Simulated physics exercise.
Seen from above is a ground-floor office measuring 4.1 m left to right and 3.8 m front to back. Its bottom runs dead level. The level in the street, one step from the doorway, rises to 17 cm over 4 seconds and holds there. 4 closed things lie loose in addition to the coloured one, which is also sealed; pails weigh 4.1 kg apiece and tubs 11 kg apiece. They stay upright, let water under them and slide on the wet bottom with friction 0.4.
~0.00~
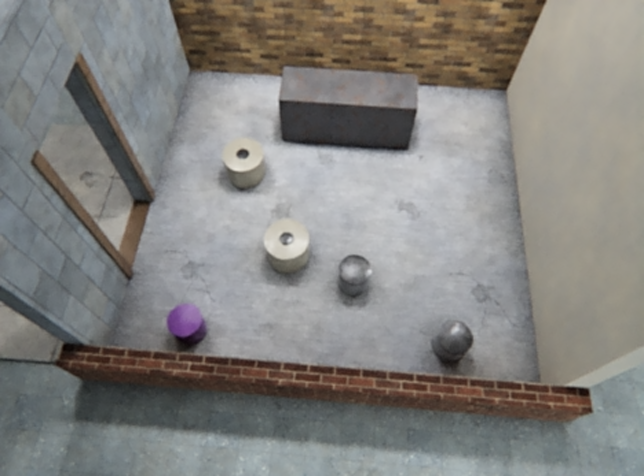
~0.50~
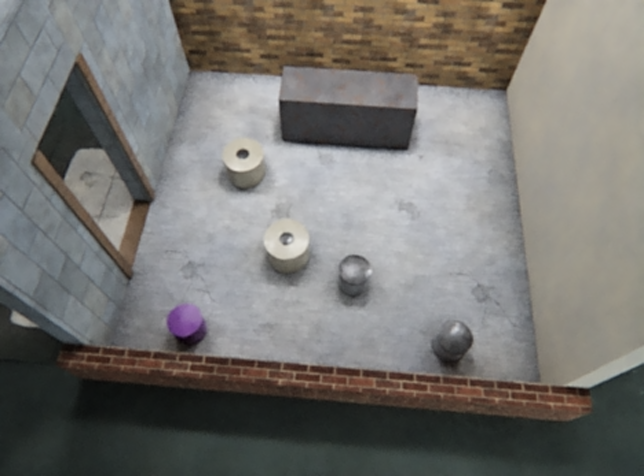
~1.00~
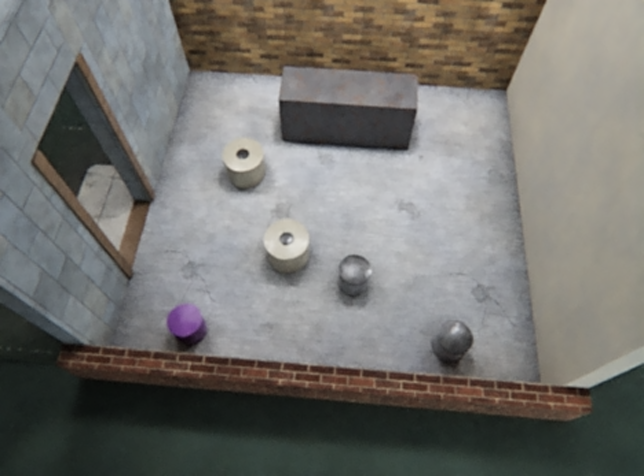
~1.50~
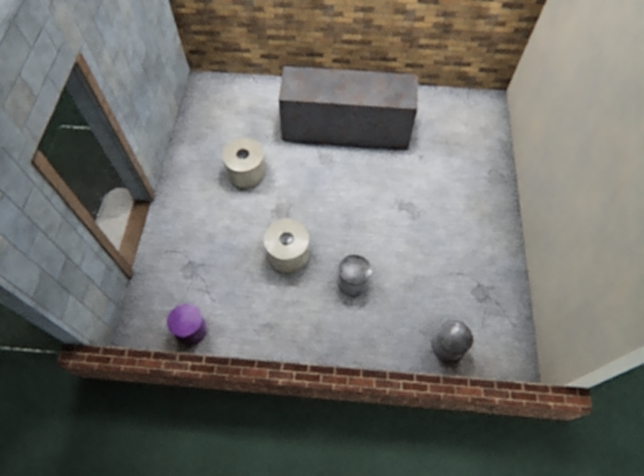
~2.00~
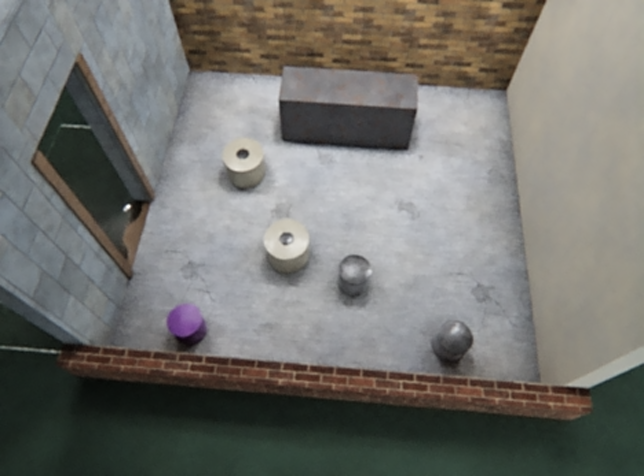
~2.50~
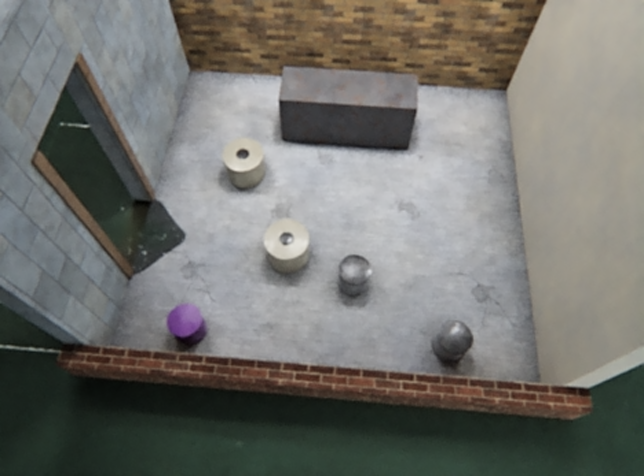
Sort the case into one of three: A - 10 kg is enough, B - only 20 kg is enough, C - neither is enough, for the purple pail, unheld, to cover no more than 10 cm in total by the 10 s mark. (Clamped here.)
Case A.
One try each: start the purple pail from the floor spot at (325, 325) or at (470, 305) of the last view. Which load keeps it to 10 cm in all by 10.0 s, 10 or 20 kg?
In that order: Either load holds; either load holds.
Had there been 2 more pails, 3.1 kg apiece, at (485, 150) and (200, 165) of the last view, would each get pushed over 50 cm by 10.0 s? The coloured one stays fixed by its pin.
The first comes out above the threshold, the second below the threshold.
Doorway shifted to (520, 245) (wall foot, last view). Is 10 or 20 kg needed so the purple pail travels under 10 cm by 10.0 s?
In that setup the first mass works.
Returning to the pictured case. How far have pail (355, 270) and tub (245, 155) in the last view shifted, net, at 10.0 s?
In that order: 0 cm, 0 cm.
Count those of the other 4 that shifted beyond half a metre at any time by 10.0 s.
I count 1 of them.
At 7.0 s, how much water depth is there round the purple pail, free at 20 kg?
Something like 4 centimetres.
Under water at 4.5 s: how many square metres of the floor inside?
Around 4.5 m2 of it.
After 3.5 s the purple pail would be 0 cm from its start with 10 kg and 0 cm from its start with 20 kg; 0 cm of water round it then.
After 4.5 s the purple pail would be 0 cm from its start with 10 kg and 0 cm from its start with 20 kg; 2 cm of water round it then.
After 7.0 s the purple pail would be 0 cm from its start with 10 kg and 0 cm from its start with 20 kg; 4 cm of water round it then.
After 10.0 s the purple pail would be 0 cm from its start with 10 kg and 0 cm from its start with 20 kg; 4 cm of water round it then.
